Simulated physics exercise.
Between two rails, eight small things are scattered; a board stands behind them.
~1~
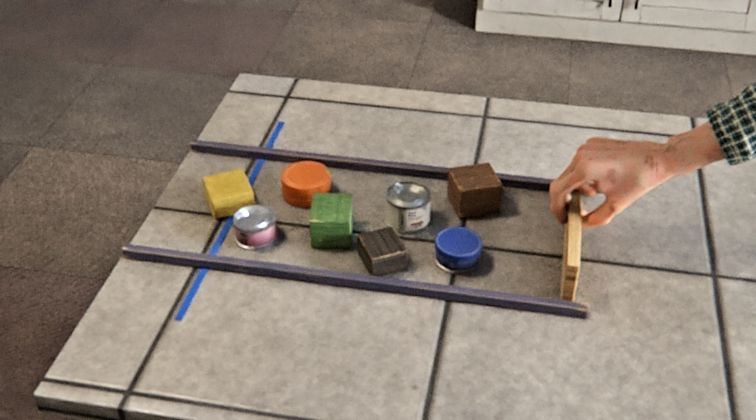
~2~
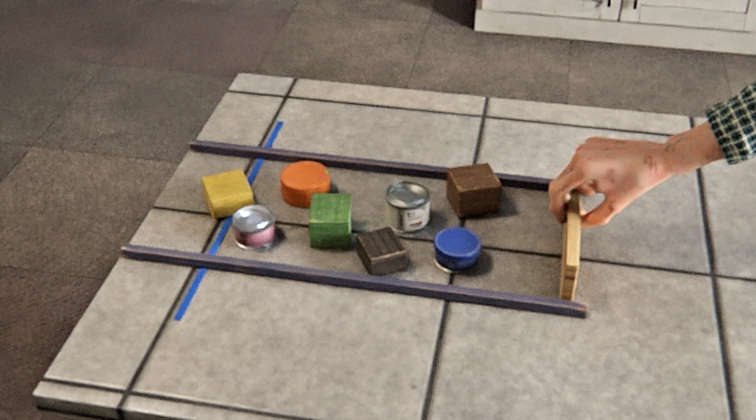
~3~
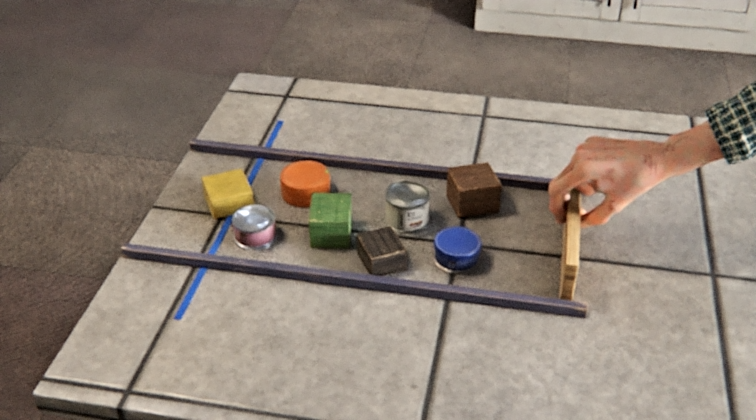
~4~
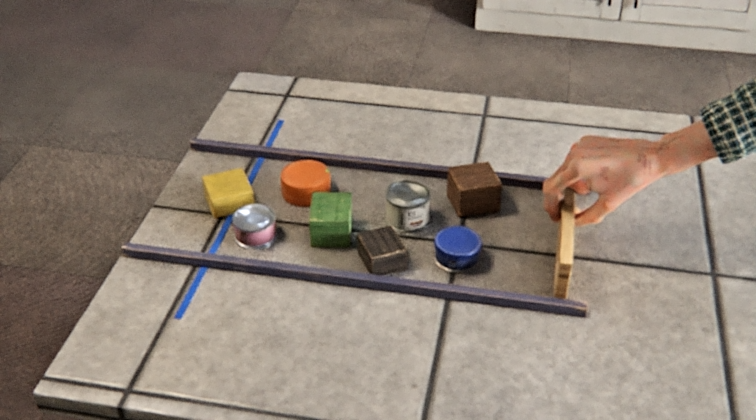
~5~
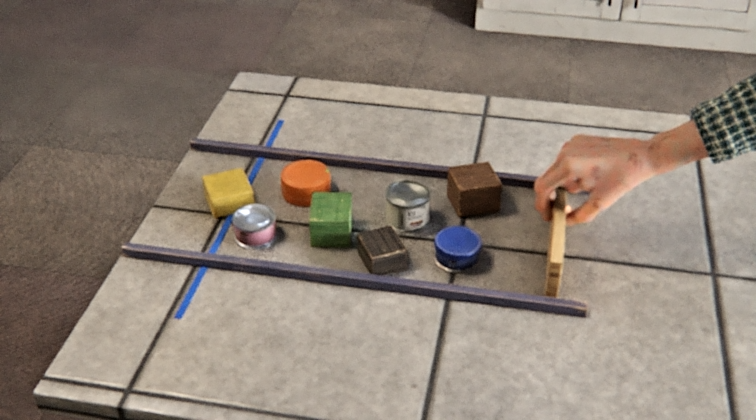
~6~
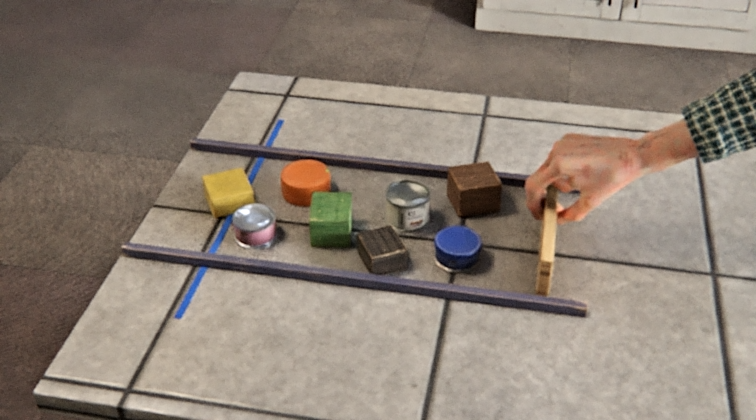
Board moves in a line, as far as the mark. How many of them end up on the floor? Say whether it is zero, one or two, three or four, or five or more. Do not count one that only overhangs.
It is one or two.
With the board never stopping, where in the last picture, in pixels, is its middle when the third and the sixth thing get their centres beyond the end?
The first puts it near (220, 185), the next near (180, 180).
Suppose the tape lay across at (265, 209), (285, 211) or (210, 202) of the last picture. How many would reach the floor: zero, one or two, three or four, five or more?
In turn: No fall at all, no fall at all, three or four.
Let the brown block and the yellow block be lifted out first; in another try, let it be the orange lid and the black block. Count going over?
The first removal gives 0, the second gives 0.
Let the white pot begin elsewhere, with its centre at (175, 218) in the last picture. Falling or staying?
Starting there, it drops down in the end.
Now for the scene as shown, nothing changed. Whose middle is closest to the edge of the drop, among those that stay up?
Closest in the end is the orange lid.
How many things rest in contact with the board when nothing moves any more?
It adds up to 4.
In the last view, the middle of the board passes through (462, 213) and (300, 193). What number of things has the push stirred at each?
At that stage 2; at the next, 8.
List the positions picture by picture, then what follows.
In the first frame, yellow block (229, 194); pink pot (256, 228); orange lid (306, 184); board (573, 227); tape (237, 207).
In the second frame, pink pot (255, 227); board (572, 227).
In the third frame, orange lid (305, 184); white pot (407, 207).
In the fourth frame, yellow block (228, 193); brown block (474, 189).
In the fifth frame, pink pot (255, 226); green block (331, 219).
In the sixth frame, yellow block (228, 192); pink pot (255, 226); orange lid (306, 183); board (548, 223); tape (237, 205).
Early on, none off yet; yellow block at rest near (228, 192); pink pot at rest near (255, 226); orange lid at rest near (306, 183).
A while later, none off yet; yellow block at rest near (228, 192); pink pot travelled about its own width near (227, 230); orange lid travelled about its own width near (274, 180).
Finally, the number that fall off is one or two; lost, yellow block.
